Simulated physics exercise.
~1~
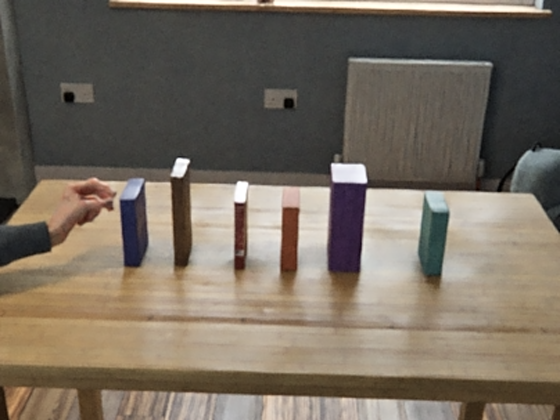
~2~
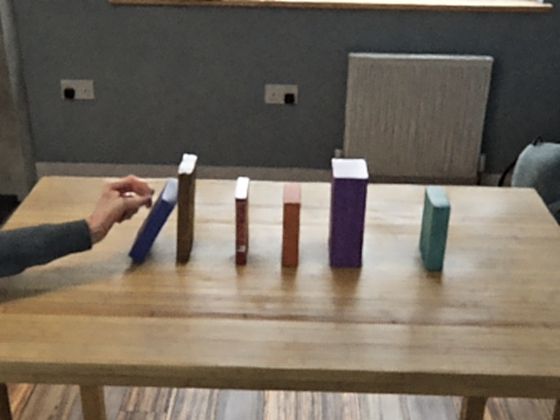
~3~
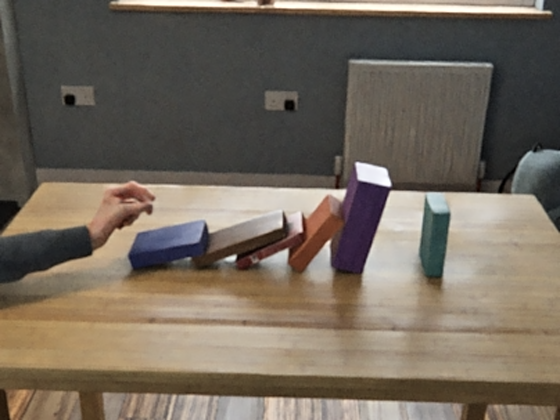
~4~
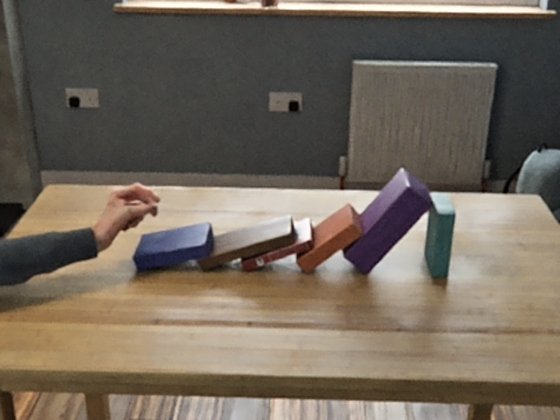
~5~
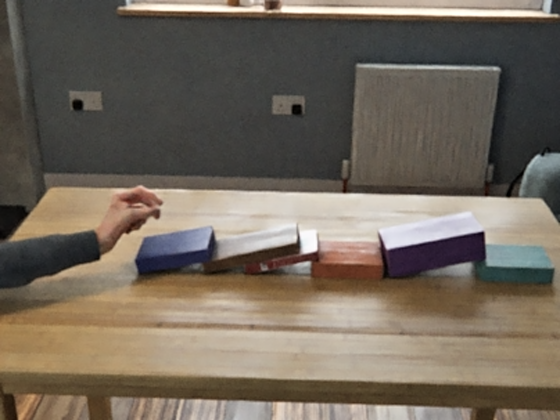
Hand tipping a blue block rightwards on a wooden table, toppling the whole row in turn, turquoise block falling last.
